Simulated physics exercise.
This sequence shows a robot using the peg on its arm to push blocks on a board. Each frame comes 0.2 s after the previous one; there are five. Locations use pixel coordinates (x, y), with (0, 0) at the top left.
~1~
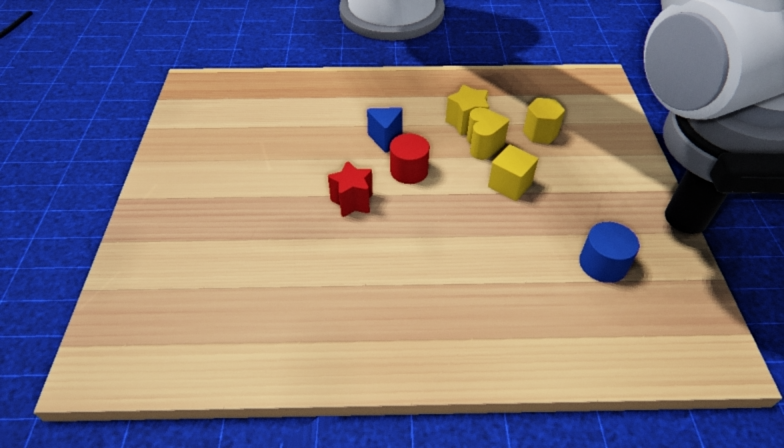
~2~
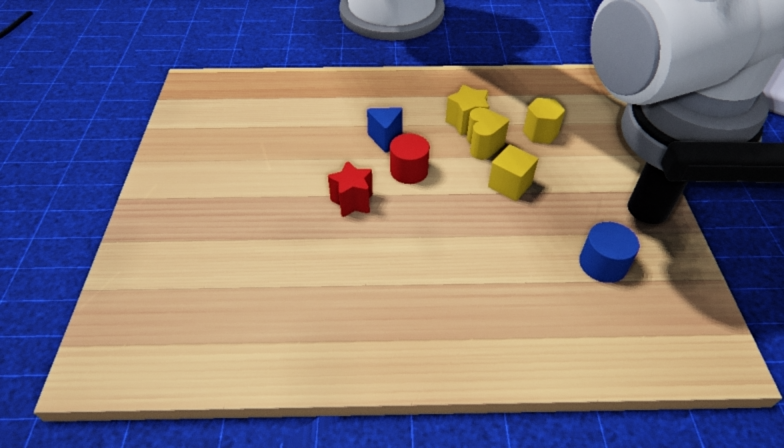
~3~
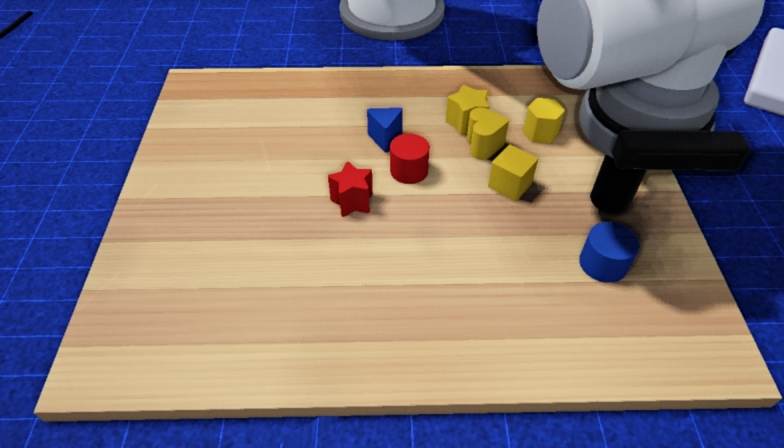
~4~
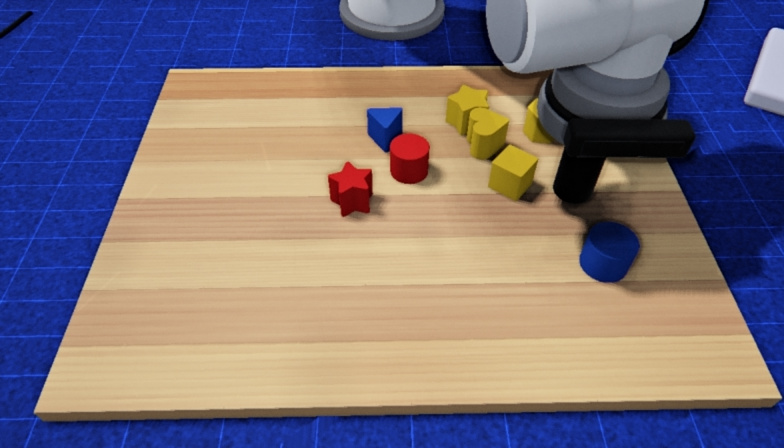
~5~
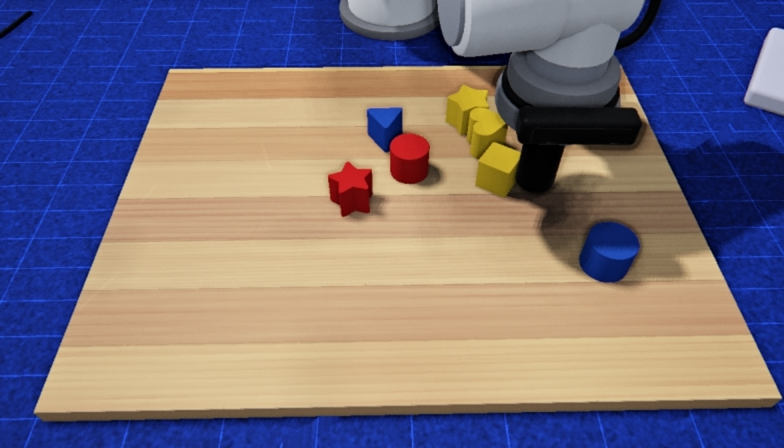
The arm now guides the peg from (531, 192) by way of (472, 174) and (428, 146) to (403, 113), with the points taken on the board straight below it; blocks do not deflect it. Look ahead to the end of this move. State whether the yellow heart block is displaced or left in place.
By the time the path is finished, it has hardly shifted at all.
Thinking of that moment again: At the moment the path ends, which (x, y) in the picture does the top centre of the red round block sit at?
The point I'd pick in the picture is (368, 145).
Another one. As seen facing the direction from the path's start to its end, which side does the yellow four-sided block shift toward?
With start-to-end as forward, it shifts left.
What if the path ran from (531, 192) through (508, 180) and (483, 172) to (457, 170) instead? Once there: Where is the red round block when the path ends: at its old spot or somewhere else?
The red round block is moved.
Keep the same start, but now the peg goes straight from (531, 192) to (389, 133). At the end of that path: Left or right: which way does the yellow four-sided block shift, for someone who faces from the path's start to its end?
Moves left.
What follows on the original path. One third of the way, peg (474, 162); red round block (403, 145); yellow four-sided block (440, 145), turned 25° anticlockwise.
Two thirds of the way, peg (428, 133); red round block (368, 145); yellow four-sided block (398, 131), turned 65° anticlockwise.
At the end, peg (403, 101); blue triangular piece (379, 111), turned 20° anticlockwise; red round block (368, 145); yellow heart block still; yellow four-sided block (398, 131), turned 65° anticlockwise.
